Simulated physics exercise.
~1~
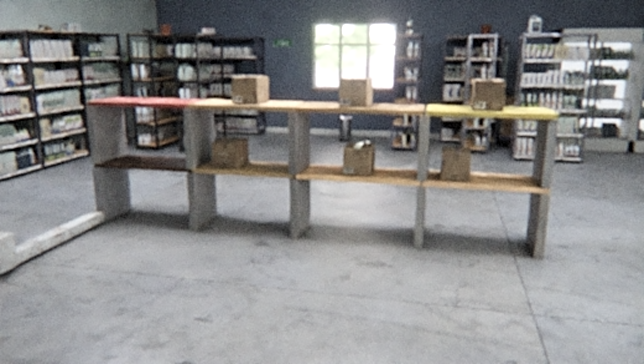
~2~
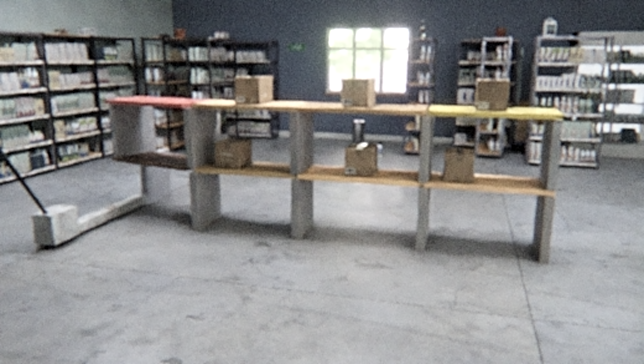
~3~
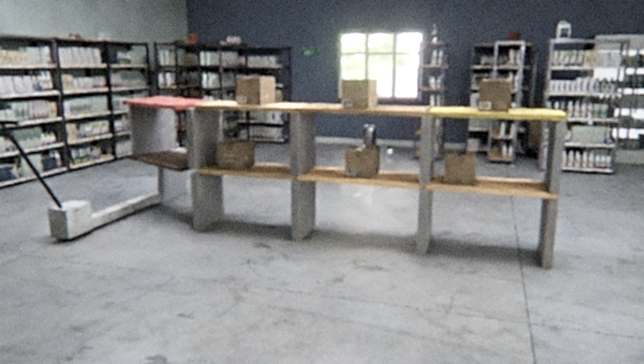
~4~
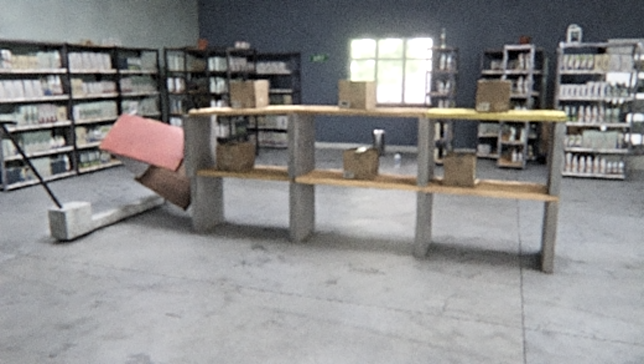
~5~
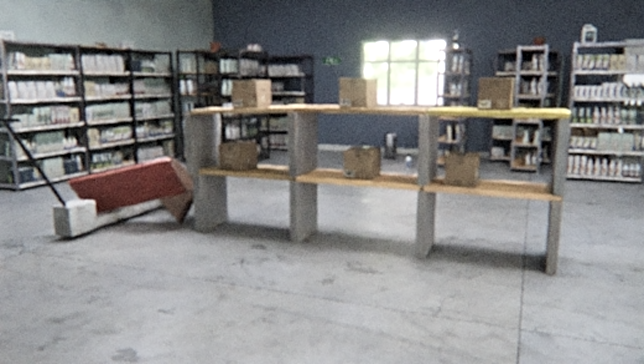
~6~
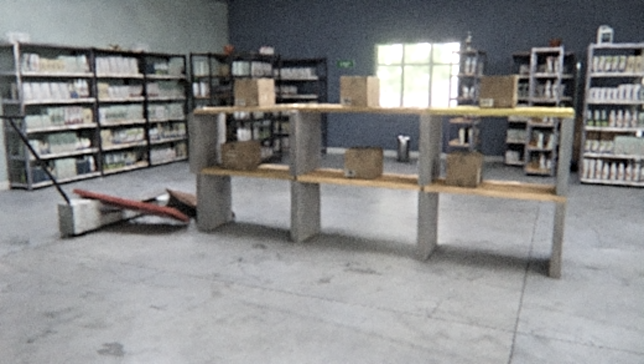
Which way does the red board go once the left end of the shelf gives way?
The red board moves down, tipping over as it drops from the top tier to the floor beside the jack.
A long two-tier shelf of boards on grey uprights stands in a storeroom with a concrete floor, seen from the front by a camera that drifts slightly sideways. Cardboard boxes sit on both tiers, with a red board at the top left and a yellow one at the top right. A low pale jack with a dark handle pushes in at the left end and stops. The end upright is displaced, and the red board tips and drops with the dark board below it. The red board ends upside down by the jack, while the yellow board and the boxes stay up.
